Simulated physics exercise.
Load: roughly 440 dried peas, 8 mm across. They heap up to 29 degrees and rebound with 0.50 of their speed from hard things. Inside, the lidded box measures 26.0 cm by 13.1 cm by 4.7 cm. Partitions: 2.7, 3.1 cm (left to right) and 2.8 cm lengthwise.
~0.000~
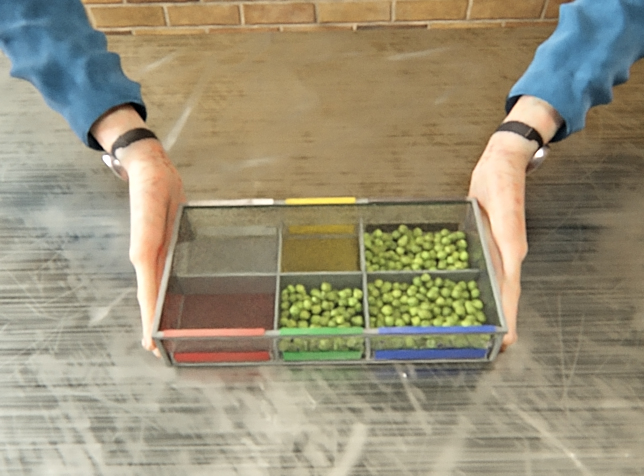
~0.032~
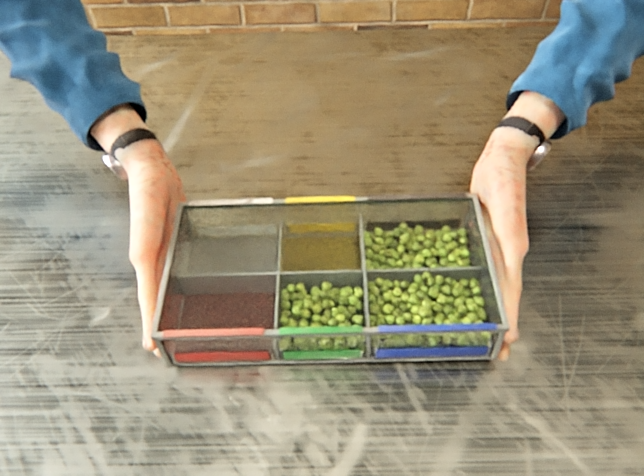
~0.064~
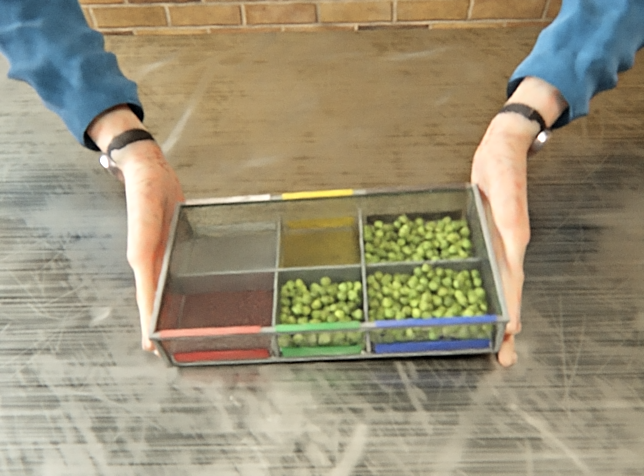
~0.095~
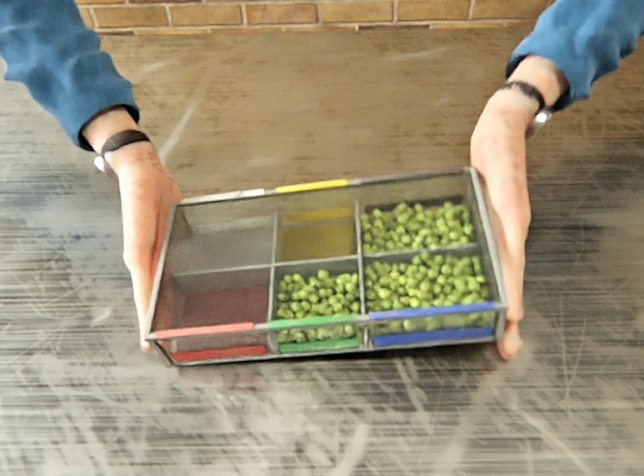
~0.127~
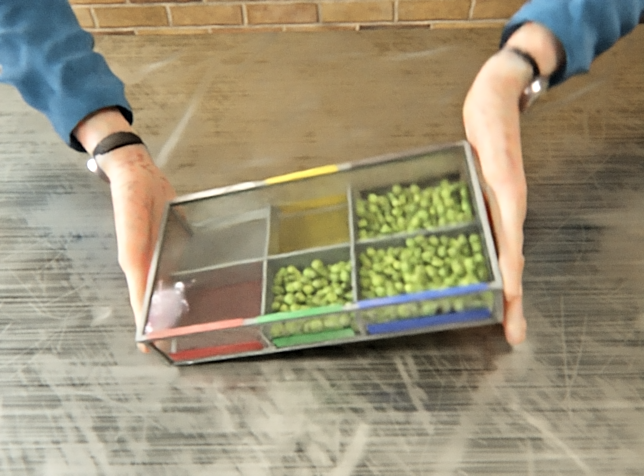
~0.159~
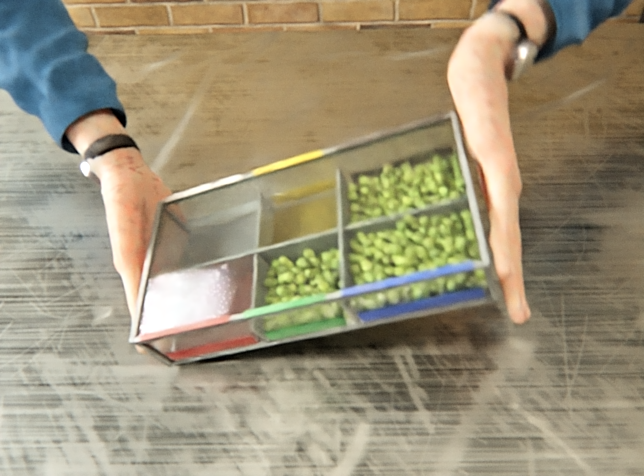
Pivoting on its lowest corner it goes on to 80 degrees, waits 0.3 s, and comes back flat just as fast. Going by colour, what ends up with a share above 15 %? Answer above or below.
Red: Above, blue: Above, green: Below, yellow: Below, white: Below, black: Above.
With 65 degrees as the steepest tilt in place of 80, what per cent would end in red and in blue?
Red 10, blue 45.
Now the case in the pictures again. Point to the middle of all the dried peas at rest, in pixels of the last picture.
Around (384, 310).
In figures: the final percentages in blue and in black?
Blue 45; black 20.
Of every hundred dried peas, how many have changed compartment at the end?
Roughly 25 per cent.
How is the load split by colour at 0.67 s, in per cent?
Red 15, blue 45, green 15, yellow 0, white 0, black 20.
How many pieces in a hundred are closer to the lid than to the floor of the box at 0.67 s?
About 50 per cent.
Then, at 0.67 s, tilt 80 degrees; red 15 %, blue 45 %, green 15 %, black 20 %.
After 1.00 s, tilt 48 degrees; red 20 %, blue 45 %, green 10 %, black 20 %.
After 1.43 s, tilt 0 degrees; red 20 %, blue 45 %, green 10 %, black 20 %.
In the end, at 1.8 s, red 20 %, blue 45 %, green 10 %, yellow 0 %, white 0 %, black 20 %.
